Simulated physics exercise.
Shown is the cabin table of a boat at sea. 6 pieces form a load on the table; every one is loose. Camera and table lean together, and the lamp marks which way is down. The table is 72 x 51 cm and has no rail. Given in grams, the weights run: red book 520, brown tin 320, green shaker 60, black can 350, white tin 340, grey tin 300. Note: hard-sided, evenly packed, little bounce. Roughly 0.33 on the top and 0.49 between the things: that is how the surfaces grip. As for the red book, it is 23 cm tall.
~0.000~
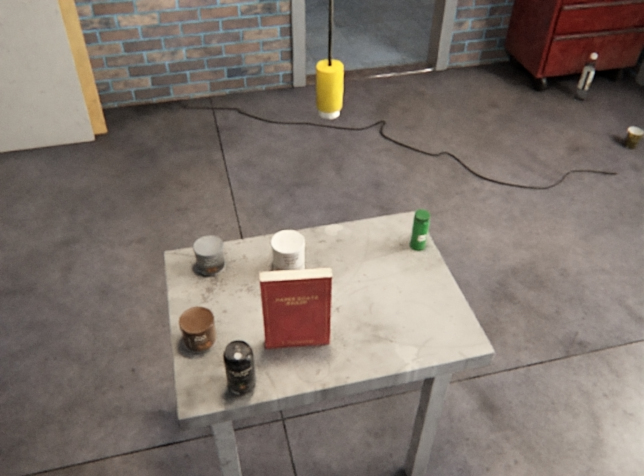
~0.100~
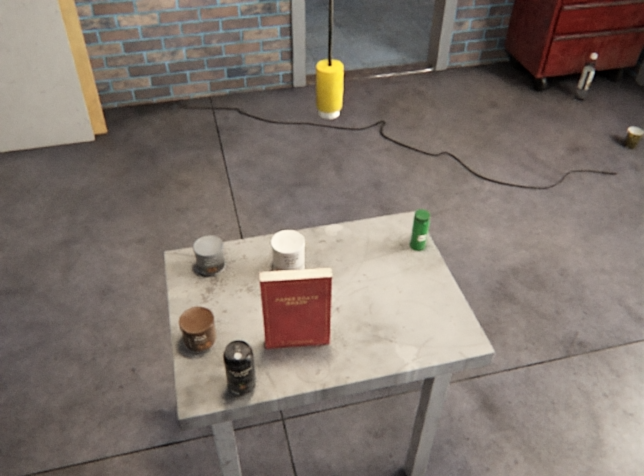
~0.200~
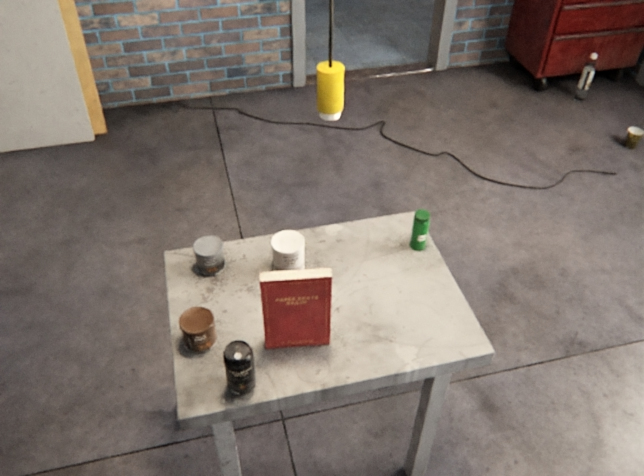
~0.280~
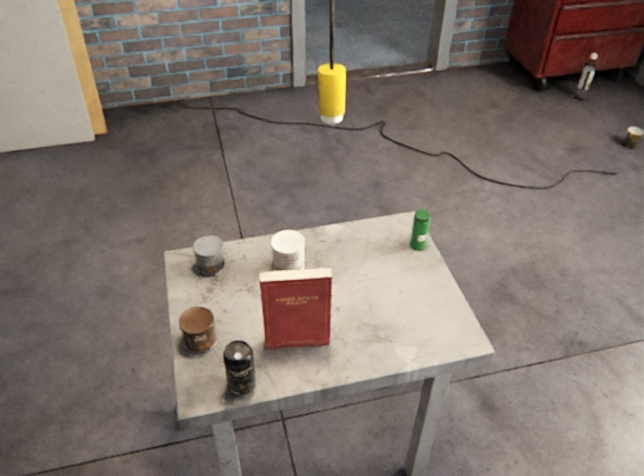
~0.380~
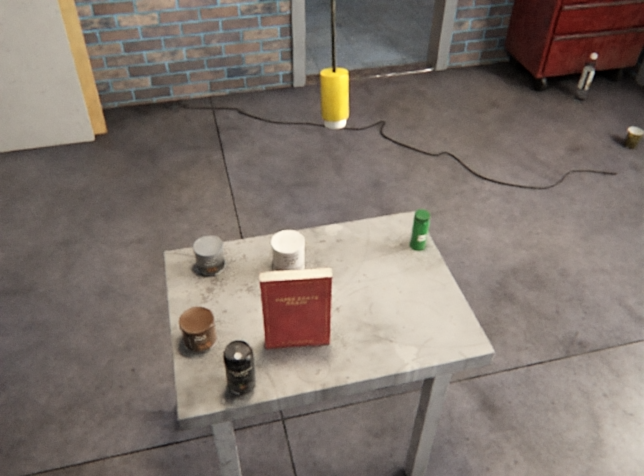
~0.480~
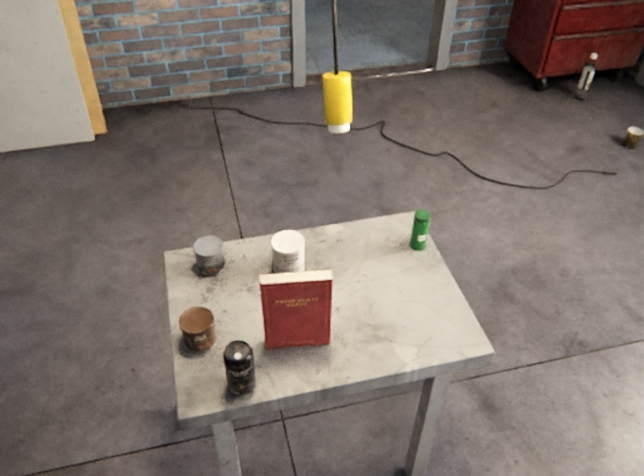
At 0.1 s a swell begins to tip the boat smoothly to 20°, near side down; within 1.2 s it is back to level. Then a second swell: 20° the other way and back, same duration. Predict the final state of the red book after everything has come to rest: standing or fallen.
Fallen.
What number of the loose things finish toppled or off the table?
That comes to 1.
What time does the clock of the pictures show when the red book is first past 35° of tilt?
Answer: Near 0.7 s.
Around 0.88 s, floor tilted 16°, near side down; red book now off the table.
Around 1.08 s, floor tilted 6°, near side down.
Around 1.48 s, floor tilted 4°, far side down.
Finally (3.0 s), off the table and tipped over, red book; the other 5 still in place (within 5 cm).
